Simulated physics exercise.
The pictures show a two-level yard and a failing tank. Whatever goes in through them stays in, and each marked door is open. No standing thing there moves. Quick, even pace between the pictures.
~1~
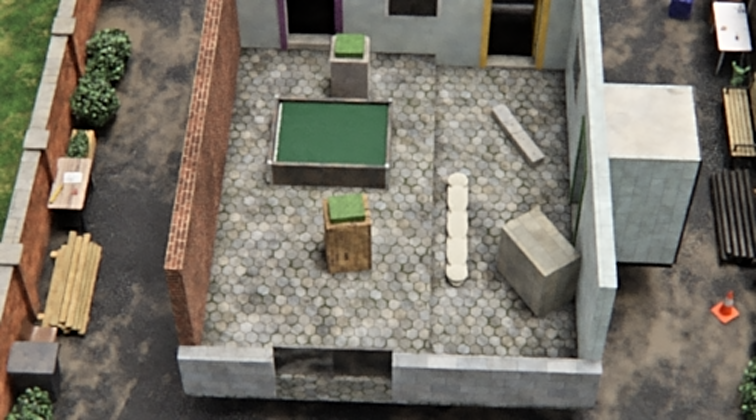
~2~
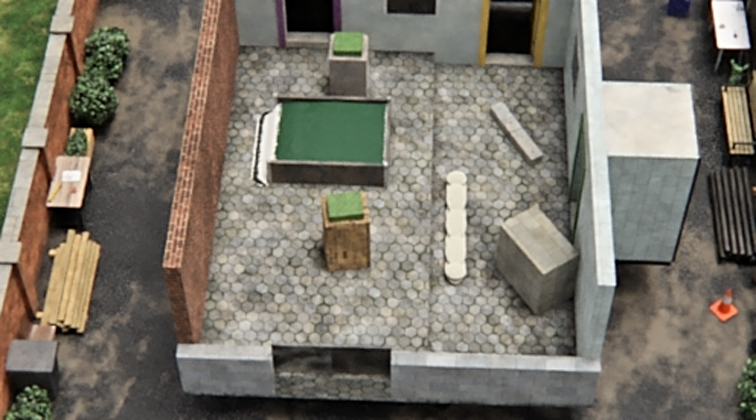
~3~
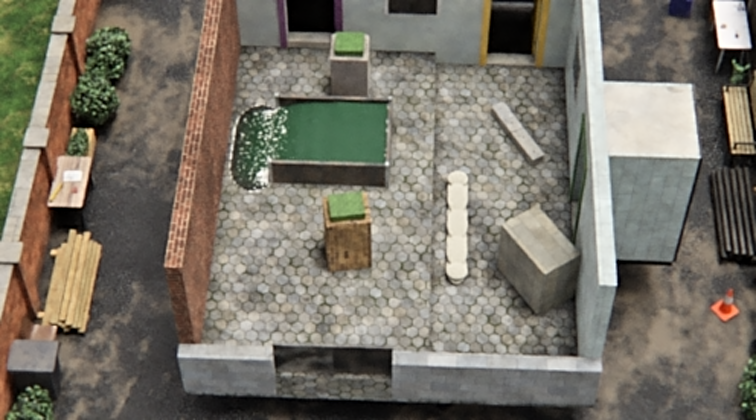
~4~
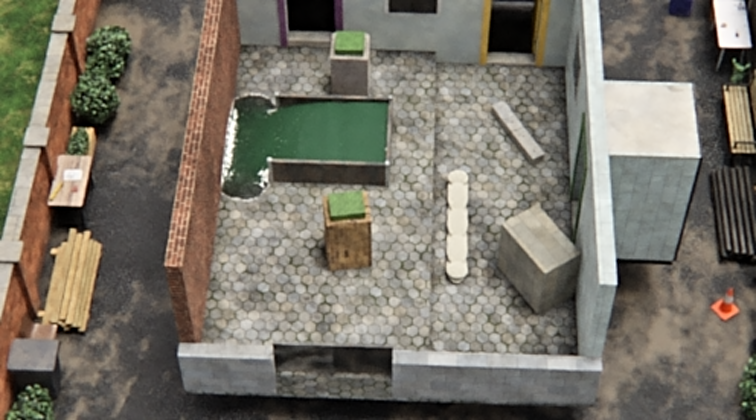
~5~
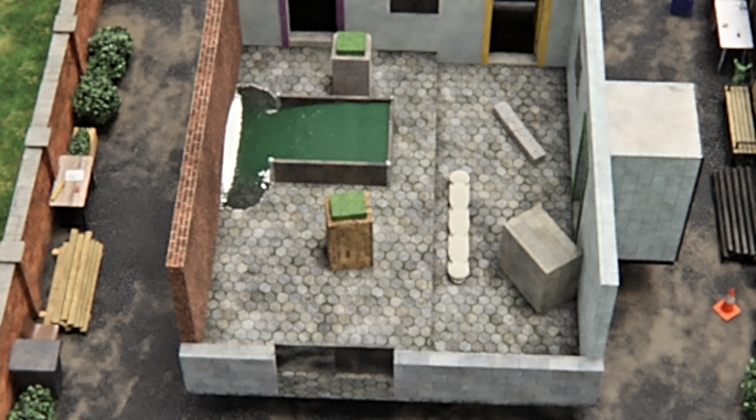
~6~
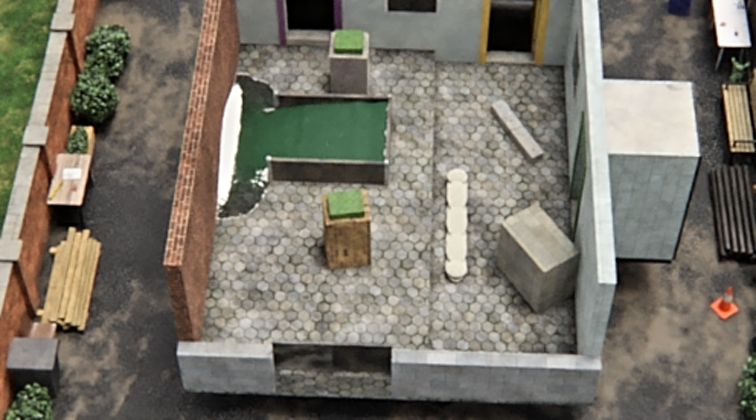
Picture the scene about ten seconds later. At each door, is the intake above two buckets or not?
The green door does not surpass two buckets; the purple door does not surpass two buckets; the yellow door does not surpass two buckets.
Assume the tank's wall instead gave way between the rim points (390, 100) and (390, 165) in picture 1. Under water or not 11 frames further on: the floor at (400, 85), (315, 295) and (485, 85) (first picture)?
Bone-dry, bone-dry, submerged.
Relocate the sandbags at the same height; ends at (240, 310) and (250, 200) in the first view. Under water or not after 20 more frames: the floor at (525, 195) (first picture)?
Unflooded.
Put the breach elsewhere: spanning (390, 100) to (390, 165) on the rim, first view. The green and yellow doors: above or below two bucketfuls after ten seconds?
Result - green: Clears the line; yellow: Clears the line.
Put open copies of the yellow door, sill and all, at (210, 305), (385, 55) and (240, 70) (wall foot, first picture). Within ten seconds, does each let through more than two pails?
Taken in sequence, they go: Not exceeded, not exceeded, exceeded.
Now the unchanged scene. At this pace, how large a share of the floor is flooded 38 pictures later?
Near 65 in a hundred.
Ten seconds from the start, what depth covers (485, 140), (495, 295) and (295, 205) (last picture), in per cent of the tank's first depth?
Readings in sequence: 6, 12, 0 percent.
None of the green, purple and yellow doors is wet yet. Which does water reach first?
I pick the door marked purple.
A moment on, water covers 10 % of the floor; the green door not reached, the purple door not reached, the yellow door not reached.
Next, water covers 25 % of the floor; the green door not reached, the purple door wet at the sill, nothing in, the yellow door not reached.
Then, water covers 40 % of the floor; the green door not reached, the purple door under two buckets in, the yellow door not reached.
Later, water covers 65 % of the floor; the green door not reached, the purple door under two buckets in, the yellow door wet at the sill, nothing in.
In the end, water covers 80 % of the floor; the green door wet at the sill, nothing in, the purple door under two buckets in, the yellow door under two buckets in.
